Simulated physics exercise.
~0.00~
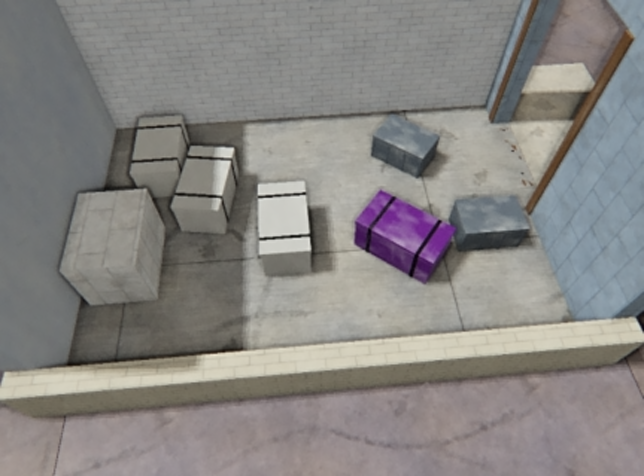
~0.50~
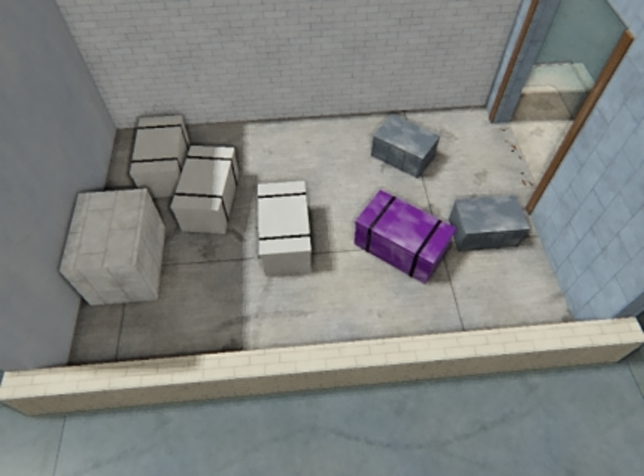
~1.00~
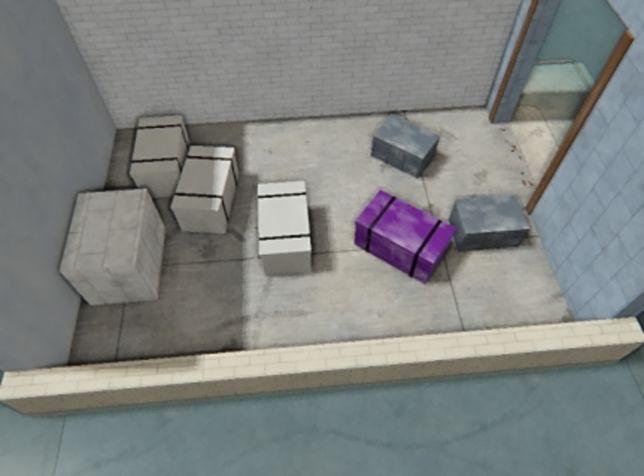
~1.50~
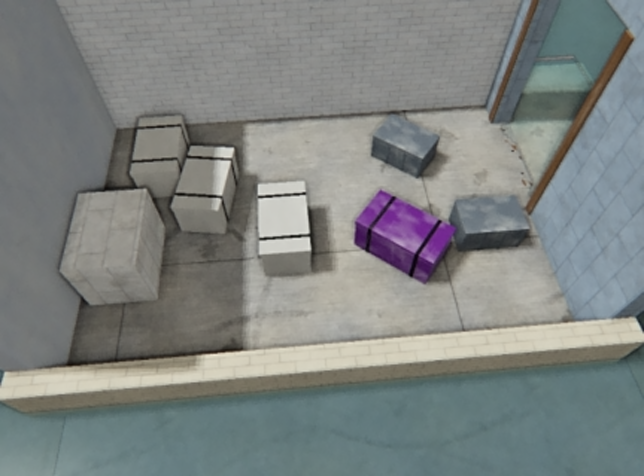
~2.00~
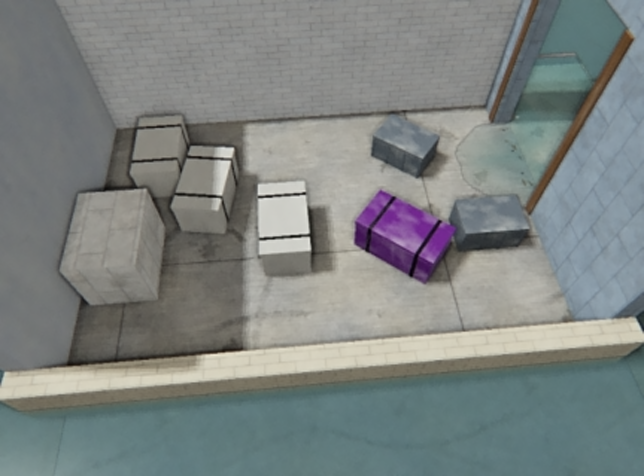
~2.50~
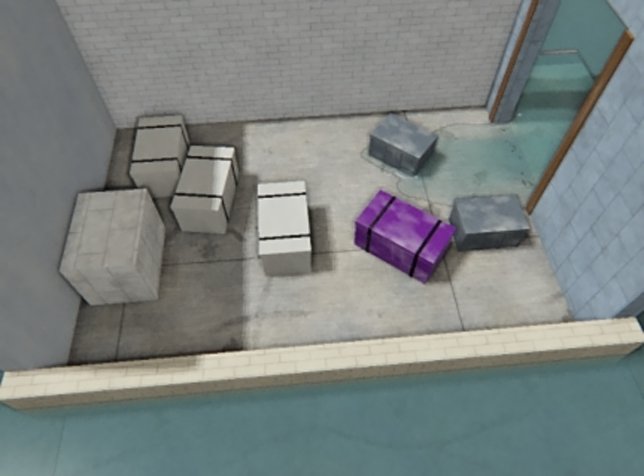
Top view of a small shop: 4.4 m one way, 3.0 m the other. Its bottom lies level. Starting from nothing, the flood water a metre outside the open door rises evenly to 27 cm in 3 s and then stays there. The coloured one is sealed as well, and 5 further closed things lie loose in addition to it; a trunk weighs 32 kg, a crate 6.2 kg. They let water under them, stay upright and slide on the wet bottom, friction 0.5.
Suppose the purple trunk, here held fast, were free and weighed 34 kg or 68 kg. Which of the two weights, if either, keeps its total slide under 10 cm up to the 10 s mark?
Only the heavier one.
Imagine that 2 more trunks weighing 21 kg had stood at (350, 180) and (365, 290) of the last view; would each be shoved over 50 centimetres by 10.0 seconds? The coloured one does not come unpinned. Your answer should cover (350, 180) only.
As it turns out, it moves farther than that.
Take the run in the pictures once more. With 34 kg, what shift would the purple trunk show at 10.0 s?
I'd put it at roughly 40 cm.
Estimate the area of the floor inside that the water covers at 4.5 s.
About 7.5 m2.
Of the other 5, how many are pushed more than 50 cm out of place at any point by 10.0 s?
4.
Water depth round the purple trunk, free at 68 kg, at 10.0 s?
Depth: Approx. 13 cm.
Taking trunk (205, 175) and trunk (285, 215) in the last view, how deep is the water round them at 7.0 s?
Depth approx. 12 cm / 6 cm.
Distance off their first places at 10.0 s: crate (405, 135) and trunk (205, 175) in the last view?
In that order: 200 cm, 150 cm.
After 3.5 s the purple trunk would be 0 cm from its start with 34 kg and 0 cm from its start with 68 kg; 4 cm of water round it then.
After 4.5 s the purple trunk would be 27 cm from its start with 34 kg and 0 cm from its start with 68 kg; 6 cm of water round it then.
After 7.0 s the purple trunk would be 56 cm from its start with 34 kg and 0 cm from its start with 68 kg; 8 cm of water round it then.
After 10.0 s the purple trunk would be 40 cm from its start with 34 kg and 0 cm from its start with 68 kg; 13 cm of water round it then.
